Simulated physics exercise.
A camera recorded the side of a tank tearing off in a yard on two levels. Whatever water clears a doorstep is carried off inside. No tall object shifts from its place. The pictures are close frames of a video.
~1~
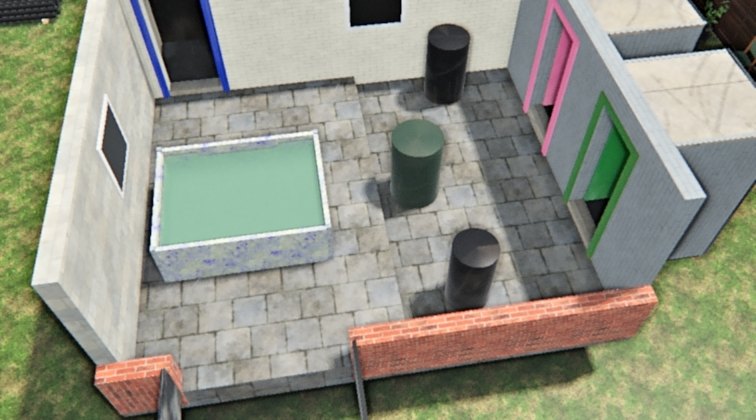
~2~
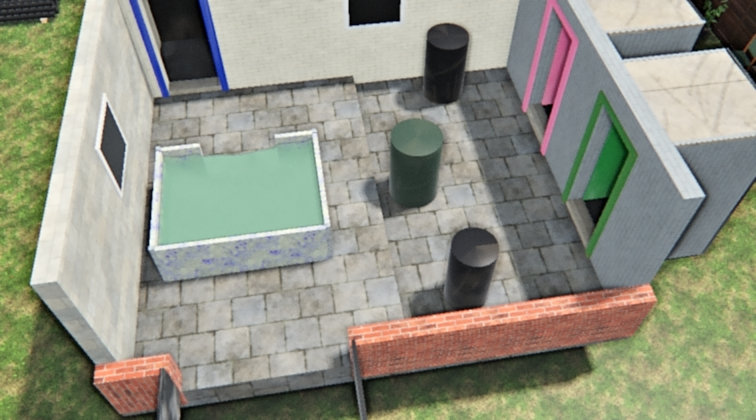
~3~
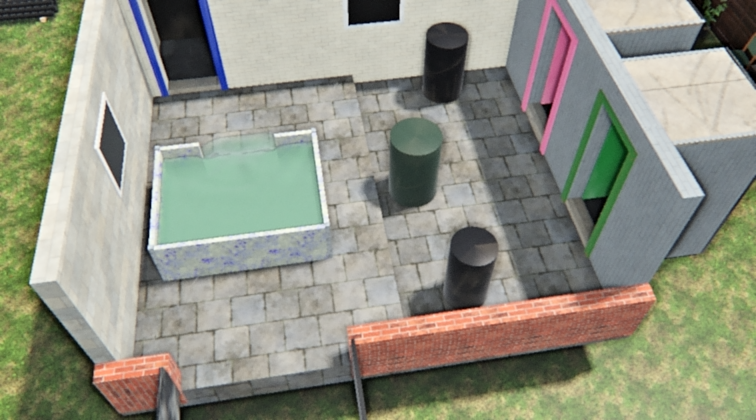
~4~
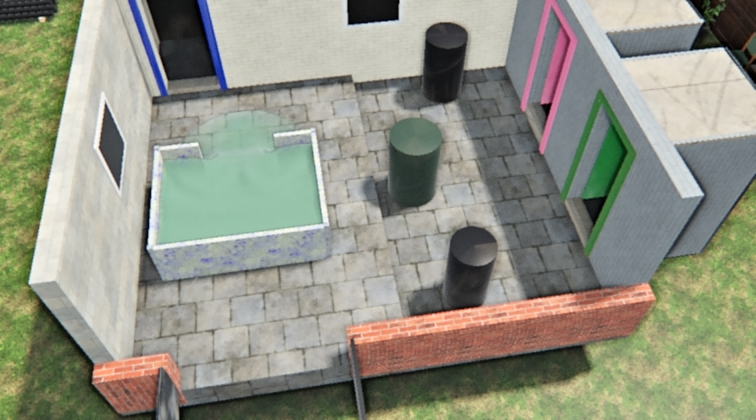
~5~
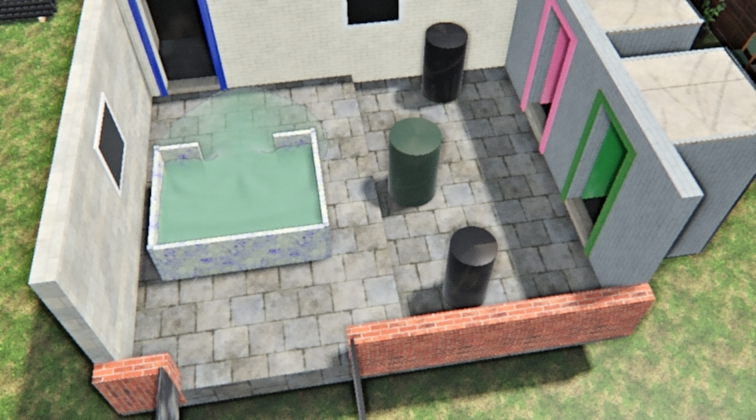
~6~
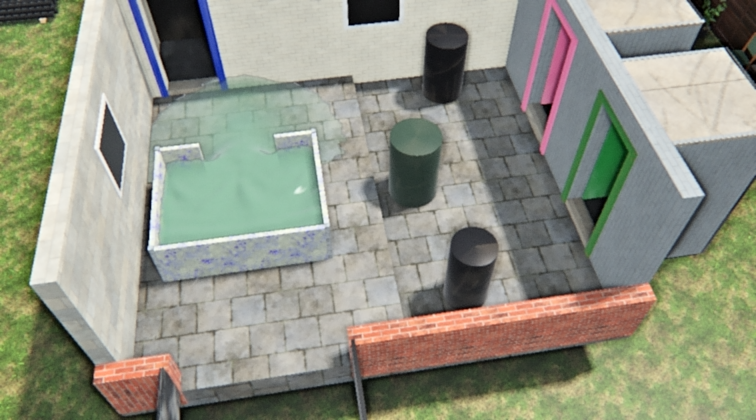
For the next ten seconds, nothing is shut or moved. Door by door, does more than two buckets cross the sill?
One by one: The pink door will keep it to two buckets; the green door will keep it to two buckets; the blue door will be overrun.
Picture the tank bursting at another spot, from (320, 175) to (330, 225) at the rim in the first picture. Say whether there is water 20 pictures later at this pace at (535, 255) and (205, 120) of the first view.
Well, the first place would be submerged and the second one still bare.
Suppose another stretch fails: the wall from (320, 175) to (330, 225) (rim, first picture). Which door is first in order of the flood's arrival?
Answer: The door marked green.
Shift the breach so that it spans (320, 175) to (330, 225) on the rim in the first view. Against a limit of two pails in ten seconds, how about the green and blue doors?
As I see it, the green door tops the mark and the blue door stays short of it too.
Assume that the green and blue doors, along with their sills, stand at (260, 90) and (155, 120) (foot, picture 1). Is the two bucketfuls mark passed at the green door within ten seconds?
Note - green one: Beyond the mark.
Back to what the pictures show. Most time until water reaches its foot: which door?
The green one.
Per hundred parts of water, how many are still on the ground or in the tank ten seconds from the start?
My estimate is some 80 percent.
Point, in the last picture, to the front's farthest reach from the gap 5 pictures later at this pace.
I'd go with roughly (372, 86).
A moment on, water covers 20 % of the floor; the pink door not reached, the green door not reached, the blue door over two buckets in.
Next, water covers 25 % of the floor; the pink door not reached, the green door not reached, the blue door far over two buckets in.
Then, water covers 50 % of the floor; the pink door wet at the sill, nothing in, the green door not reached, the blue door far over two buckets in.
Later, water covers 70 % of the floor; the pink door wet at the sill, nothing in, the green door wet at the sill, nothing in, the blue door far over two buckets in.
In the end, water covers 85 % of the floor; the pink door wet at the sill, nothing in, the green door wet at the sill, nothing in, the blue door far over two buckets in.
